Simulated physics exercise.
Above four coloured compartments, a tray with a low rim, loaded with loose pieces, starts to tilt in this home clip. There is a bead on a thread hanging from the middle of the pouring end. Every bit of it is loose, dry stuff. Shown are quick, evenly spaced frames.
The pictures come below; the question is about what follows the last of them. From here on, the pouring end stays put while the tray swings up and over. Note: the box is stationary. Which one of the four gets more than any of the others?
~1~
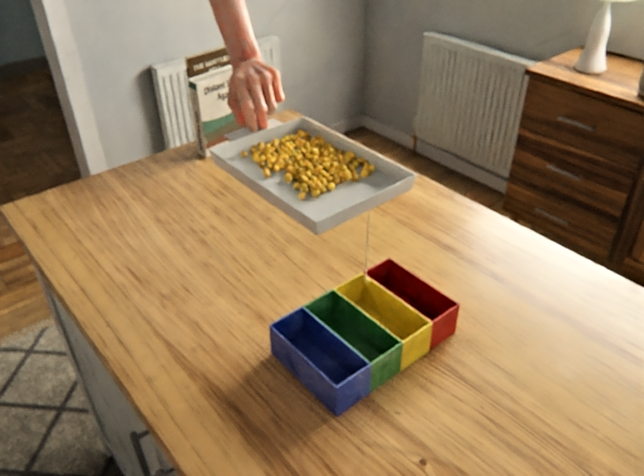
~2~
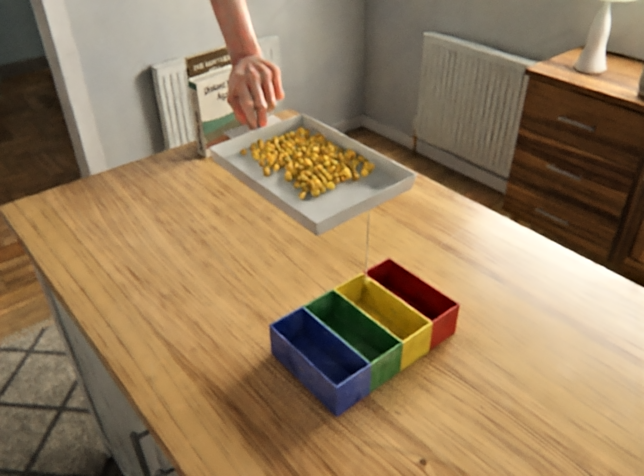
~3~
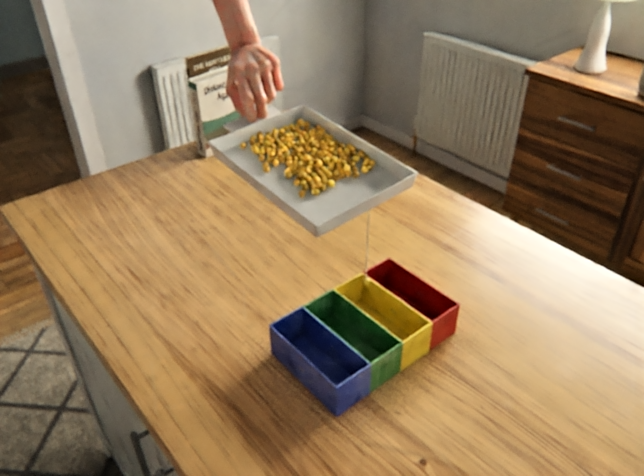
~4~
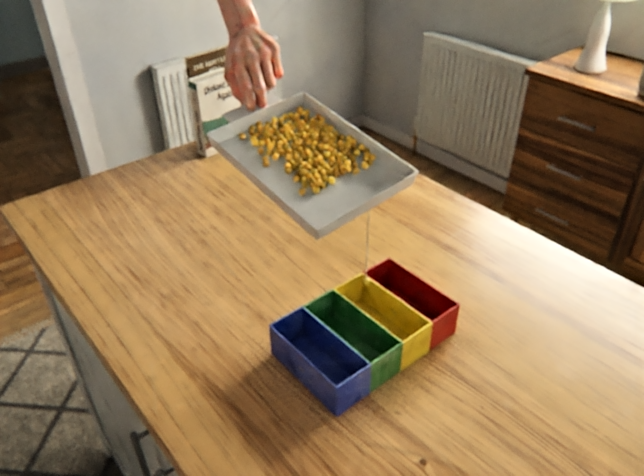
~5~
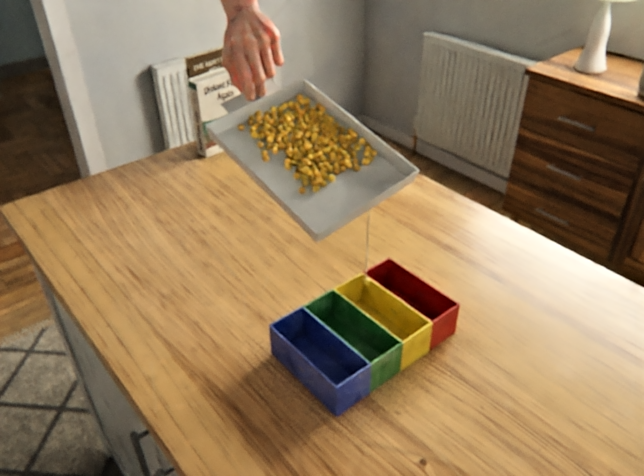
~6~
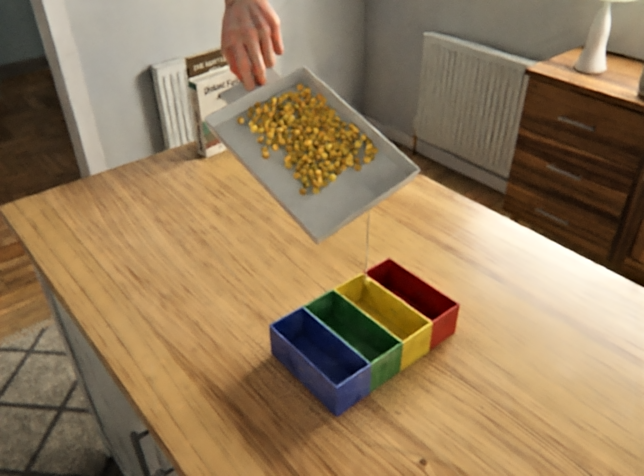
Most: Green.
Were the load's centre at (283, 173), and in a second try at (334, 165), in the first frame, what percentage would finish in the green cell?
Around 70 percent the first time and around 60 percent the second time.
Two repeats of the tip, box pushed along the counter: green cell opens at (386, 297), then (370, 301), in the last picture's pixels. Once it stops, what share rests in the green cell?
Close to 0 in a hundred, then close to 0 in a hundred.
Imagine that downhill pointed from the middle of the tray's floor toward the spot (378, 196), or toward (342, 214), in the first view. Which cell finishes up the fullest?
First aim: That red cell. Second aim: The green one.
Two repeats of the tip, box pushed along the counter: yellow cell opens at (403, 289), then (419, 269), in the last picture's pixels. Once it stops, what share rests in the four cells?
Estimates in order: 80 percent, 0 percent.
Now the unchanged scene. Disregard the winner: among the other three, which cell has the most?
That's the cell in blue.
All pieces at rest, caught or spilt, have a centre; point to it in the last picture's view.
Once nothing moves, the middle sits near (342, 351).
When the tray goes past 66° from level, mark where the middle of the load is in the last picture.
About (326, 216).
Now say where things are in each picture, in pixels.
The first picture shows corners of the pouring end (317, 220) and (413, 174), level; middle of the load (306, 163), puffed corn balls; bead on its thread (366, 281); blue cell (353, 387); green cell (386, 365); yellow cell (416, 344); red cell (444, 325).
The second picture shows corners of the pouring end (317, 220) and (413, 174), level; middle of the load (306, 162).
The third picture shows corners of the pouring end (317, 223) and (413, 173), tipped barely, lowest at the left corner; middle of the load (306, 157).
The fourth picture shows corners of the pouring end (317, 227) and (414, 171), tipped a little, lowest at the left corner; middle of the load (306, 150).
The fifth picture shows corners of the pouring end (318, 231) and (415, 170), tipped clearly, lowest at the left corner; middle of the load (306, 143).
The sixth picture shows corners of the pouring end (318, 234) and (416, 169), tipped clearly, lowest at the left corner; middle of the load (307, 138), about a tenth on the move; blue cell (353, 387); green cell (386, 365); yellow cell (416, 344); red cell (444, 325).
Just after the last frame, tray tipped steeply; almost all on the tray; just a few in the blue cell; about a tenth falling or outside the box.
A moment on, tray tipped past a quarter turn; roughly half on the tray; roughly a quarter in the green cell; roughly a quarter in the blue cell; just a few in the yellow cell; about a tenth falling or outside the box.
Further on, tray tipped past a quarter turn; roughly two thirds in the green cell; roughly a third in the blue cell; just a few in the yellow cell; just a few falling or outside the box.
When it is over, tray tipped past a quarter turn; roughly two thirds in the green cell; roughly a third in the blue cell; just a few in the yellow cell; not one in the red cell; just a few outside the box.
